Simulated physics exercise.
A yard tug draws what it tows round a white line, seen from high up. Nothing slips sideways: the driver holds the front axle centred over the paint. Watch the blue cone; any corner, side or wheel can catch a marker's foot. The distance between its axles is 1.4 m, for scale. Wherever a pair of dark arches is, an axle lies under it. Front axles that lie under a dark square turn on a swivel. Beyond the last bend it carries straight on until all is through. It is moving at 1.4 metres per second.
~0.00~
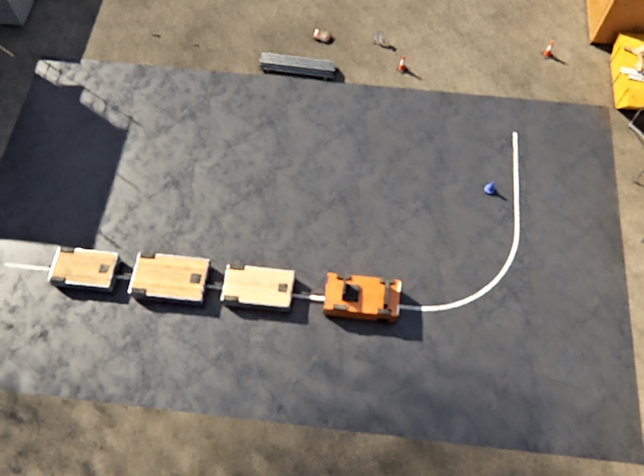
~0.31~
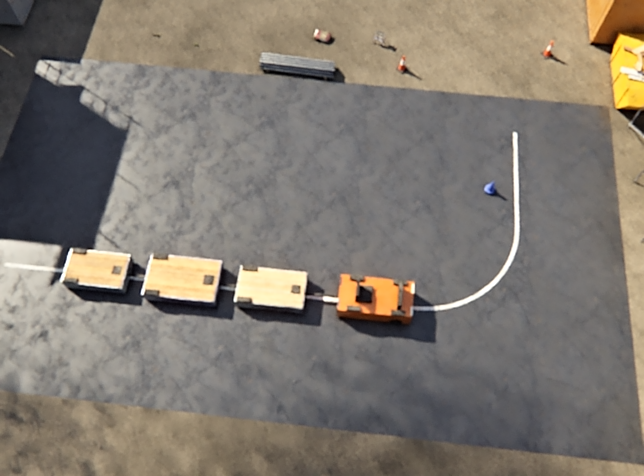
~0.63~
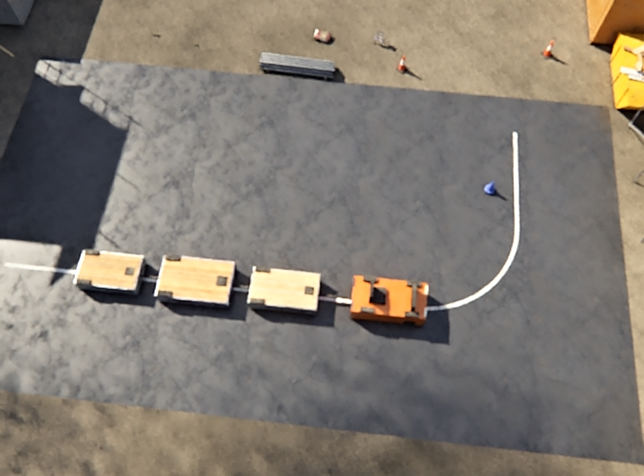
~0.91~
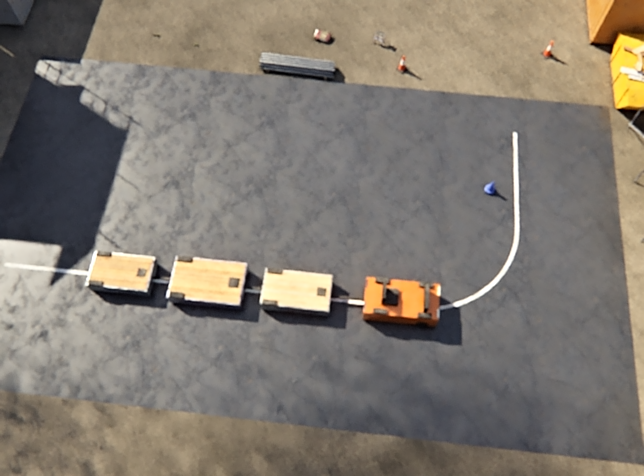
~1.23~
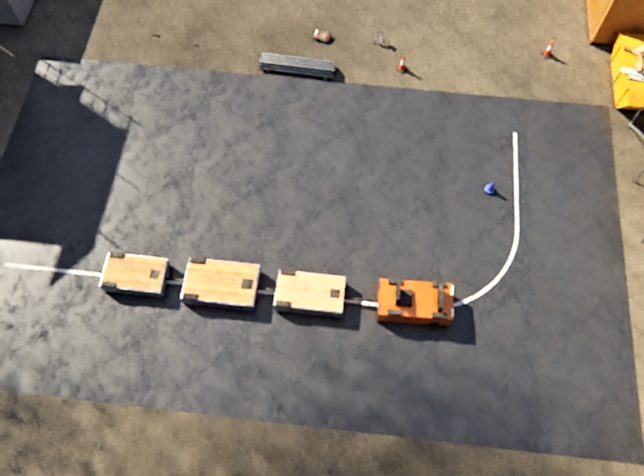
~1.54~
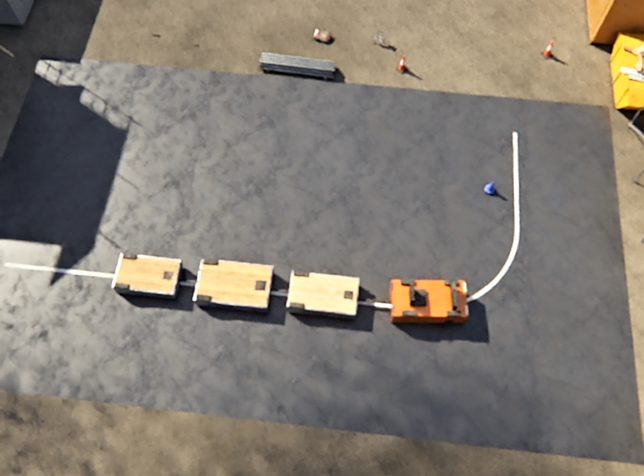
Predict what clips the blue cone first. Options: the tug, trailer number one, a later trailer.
Contact is made first by the trailer right behind it.
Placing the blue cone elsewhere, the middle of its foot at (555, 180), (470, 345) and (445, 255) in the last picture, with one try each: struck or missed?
One: Stays safe. Two: Stays safe. Three: Gets hit.
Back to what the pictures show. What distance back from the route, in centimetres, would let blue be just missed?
Blue 50.
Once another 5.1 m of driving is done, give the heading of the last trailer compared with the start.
Measured against where it started, the last trailer sits at some 0°.
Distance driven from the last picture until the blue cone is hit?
After roughly 8.5 metres.
By 6.1 s, the last axle is at (297, 289) of the last picture, 5 cm off the line.
By 7.9 s, the last axle is at (363, 290) of the last picture, 20 cm off the line; the first trailer has hit blue.
By 15.2 s, the last axle is at (514, 114) of the last picture, 20 cm off the line; 1 of 1 struck in all.
